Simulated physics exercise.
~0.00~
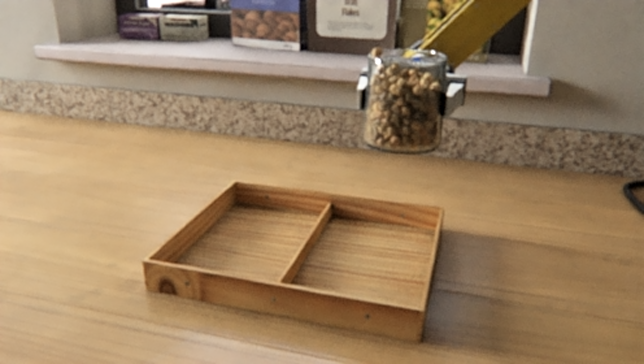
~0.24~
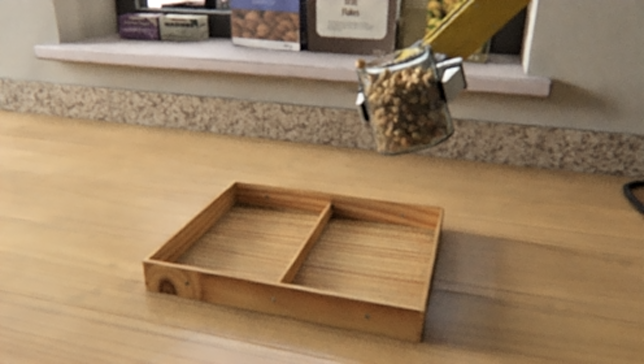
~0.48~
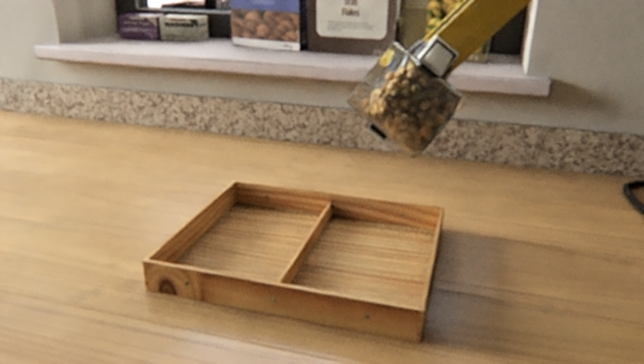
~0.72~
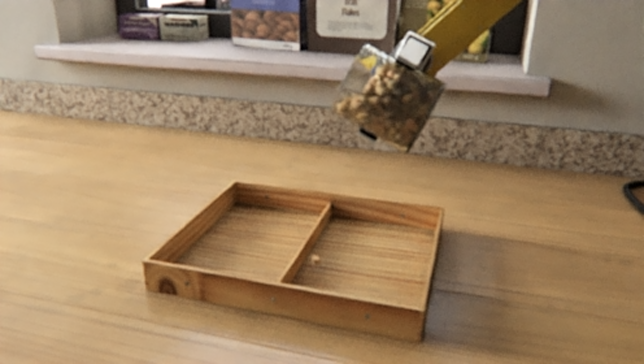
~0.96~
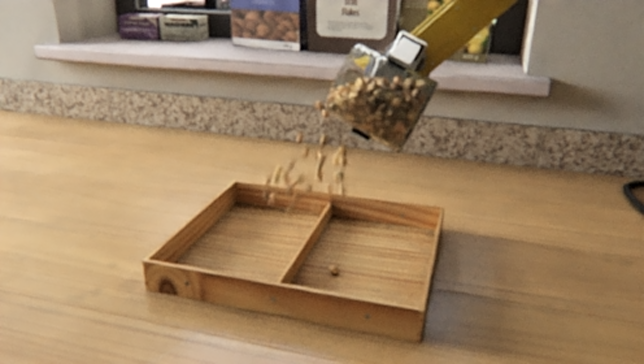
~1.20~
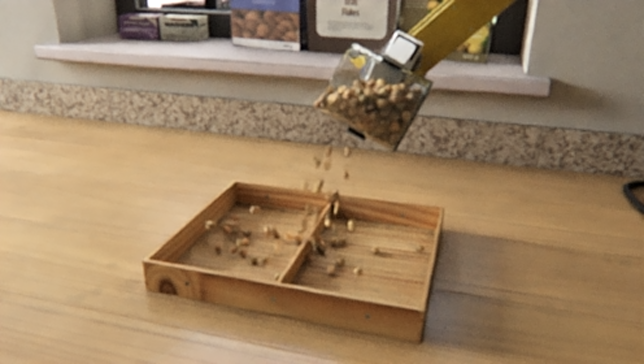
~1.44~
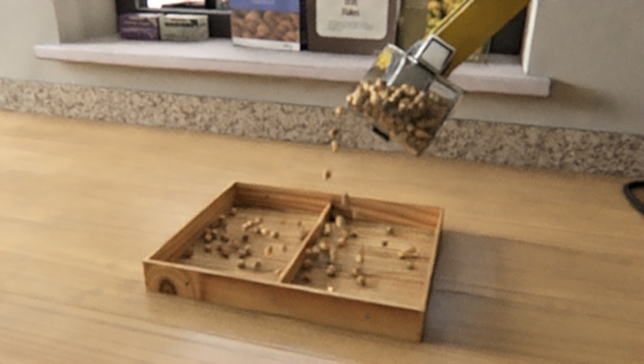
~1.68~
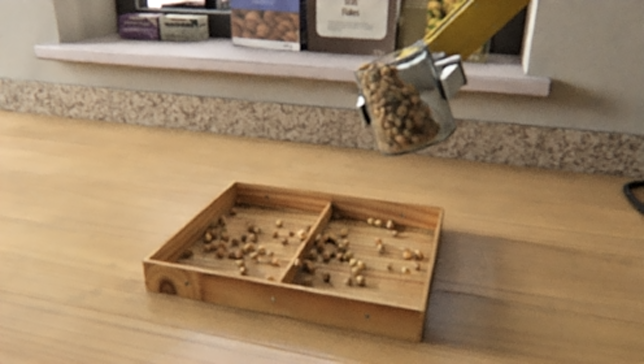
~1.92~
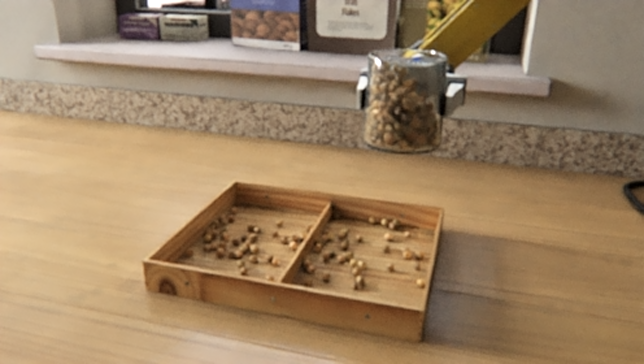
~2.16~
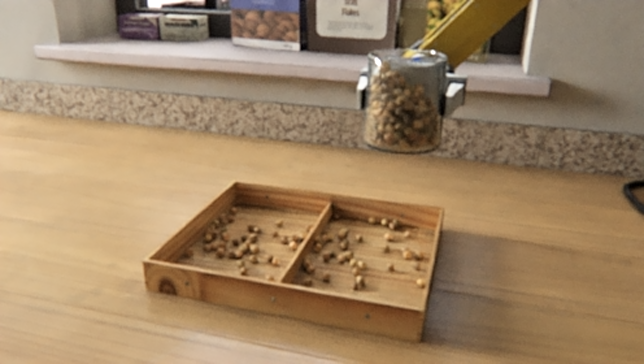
At the start, a yellow robot arm holds a clear tumbler packed with dried chickpeas upright above a wooden table, where a shallow wooden tray with a cross wall sits empty. The arm tips the tumbler toward the left, and the chickpeas slide toward its mouth. A first piece drops, then a loose stream spills out and scatters into both parts of the tray. The arm turns the tumbler back while the last few pieces fall. It ends upright and still, holding most of its chickpeas, with the rest strewn thinly on both sides of the wall.
